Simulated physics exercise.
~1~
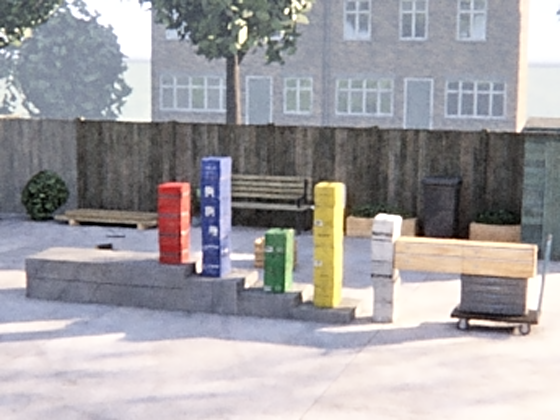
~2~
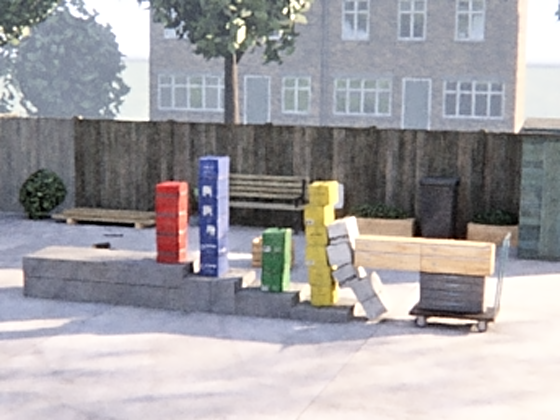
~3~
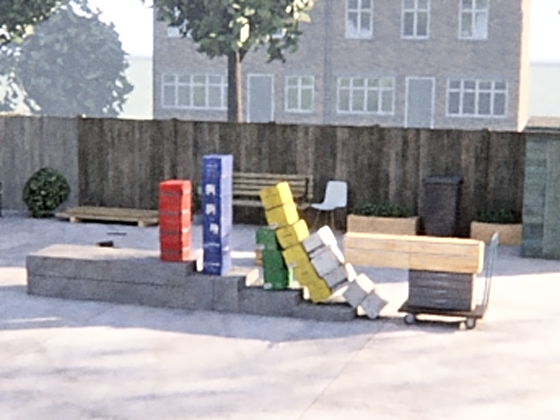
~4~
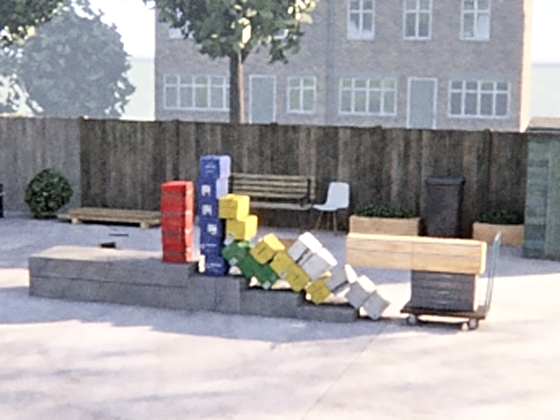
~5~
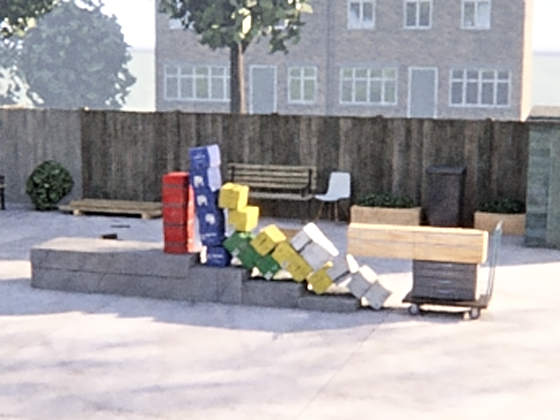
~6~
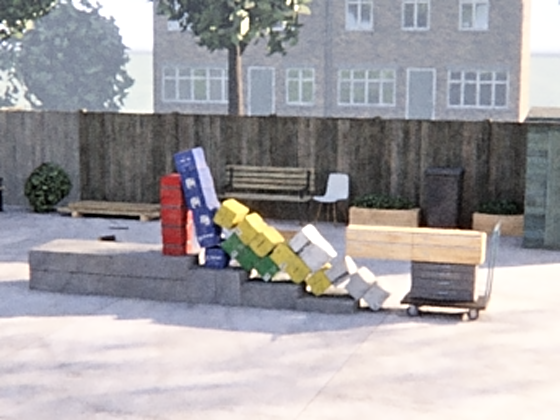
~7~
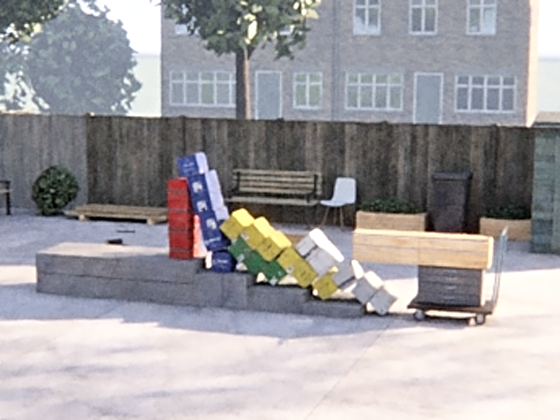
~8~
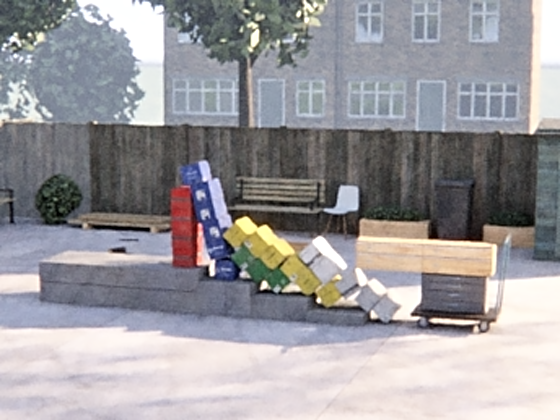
Stacks of red, blue, green, yellow and white cartons stand on low grey steps in a sunlit yard, seen from the front by a slightly swaying camera, with a wooden fence, bench and brick building behind. A trolley carrying a long wooden load moves left from the right and knocks over the white stack. The white cartons push the yellow stack leftward, and it topples with the green one against the blue. The blue stack then tips left and comes to rest leaning on the red stack, which stays upright above the slanted heap, the trolley standing still at right.
